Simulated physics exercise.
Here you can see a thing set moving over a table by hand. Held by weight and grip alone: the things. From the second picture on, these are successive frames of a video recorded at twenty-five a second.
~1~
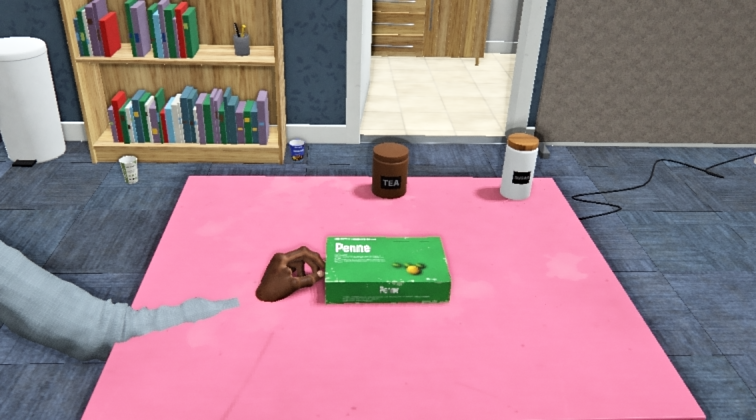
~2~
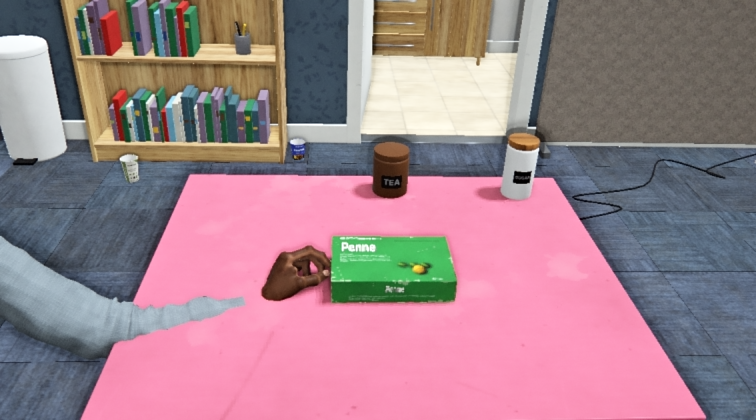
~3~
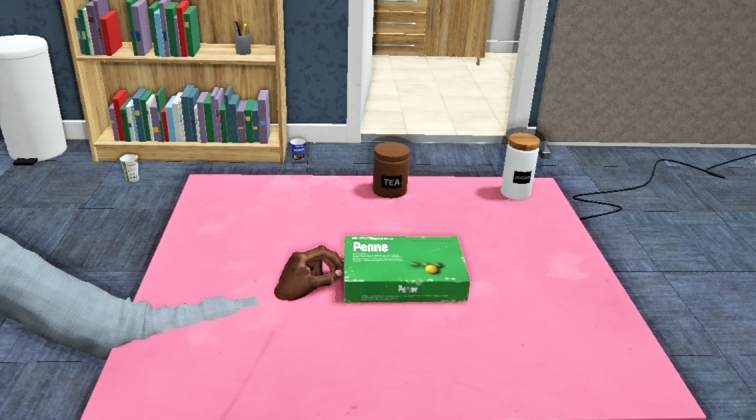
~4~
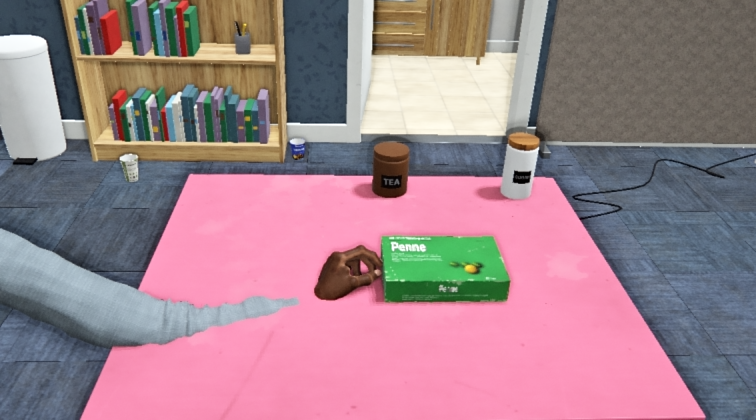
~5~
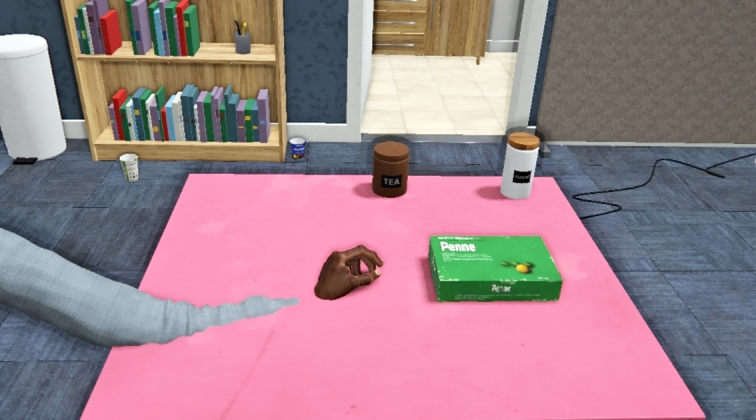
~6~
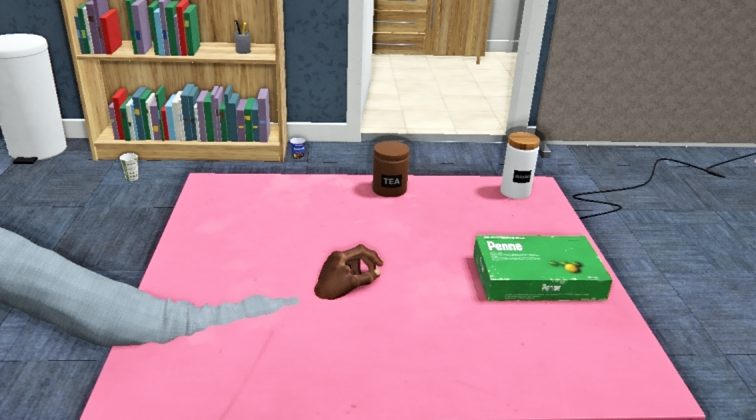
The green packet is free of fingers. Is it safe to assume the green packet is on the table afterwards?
No - comes down.
Then, 0.20 s past the last view, green packet now off the table.
Then, 0.40 s past the last view, things are still on the move.
Then, 0.60 s past the last view, as before.
Finally, off the table, green packet.
